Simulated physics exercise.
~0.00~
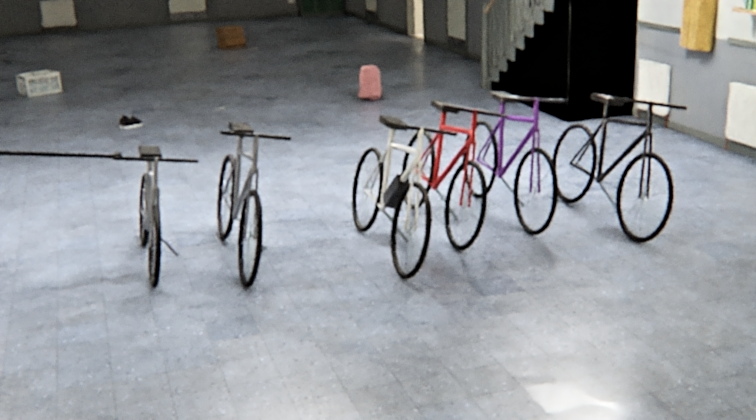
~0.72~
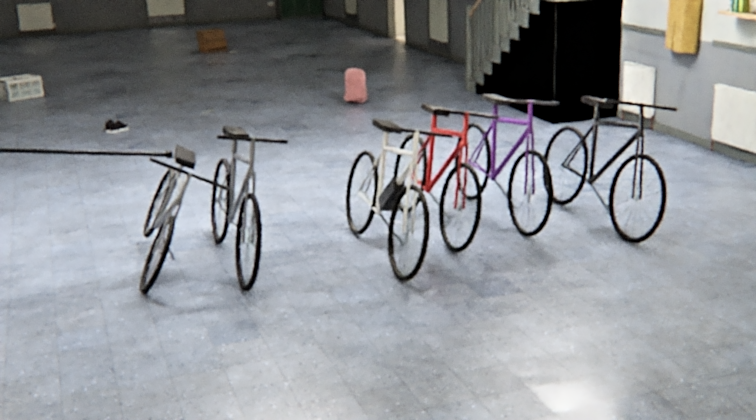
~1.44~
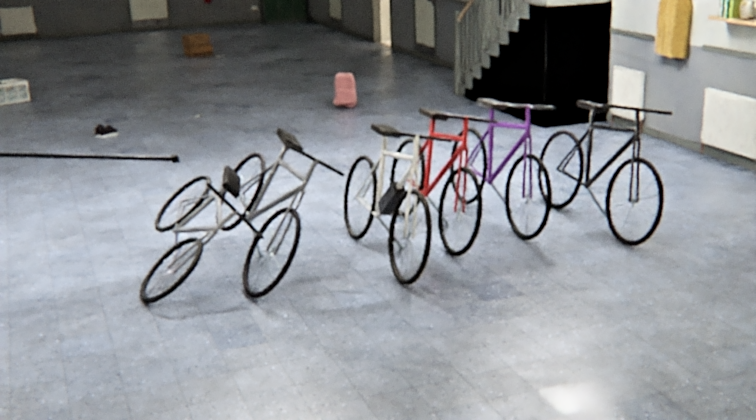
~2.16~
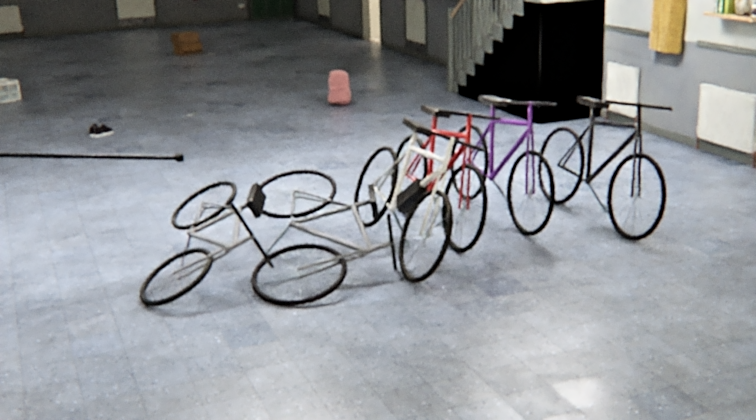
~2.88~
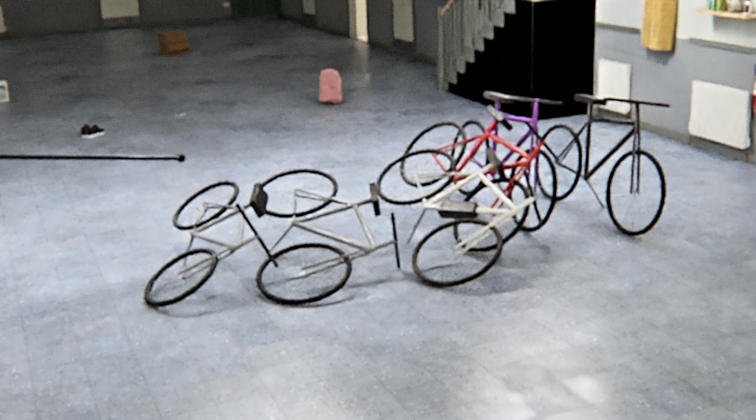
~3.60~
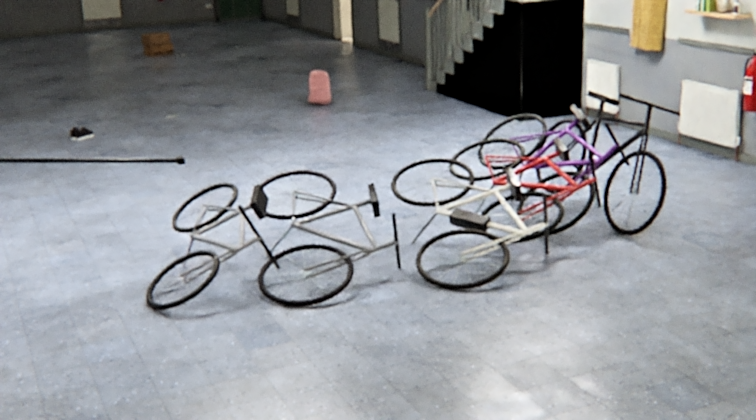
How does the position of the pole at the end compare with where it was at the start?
At the end the pole reaches farther to the right than it did at the start, with its tip now well past the dark shoe on the floor behind it.
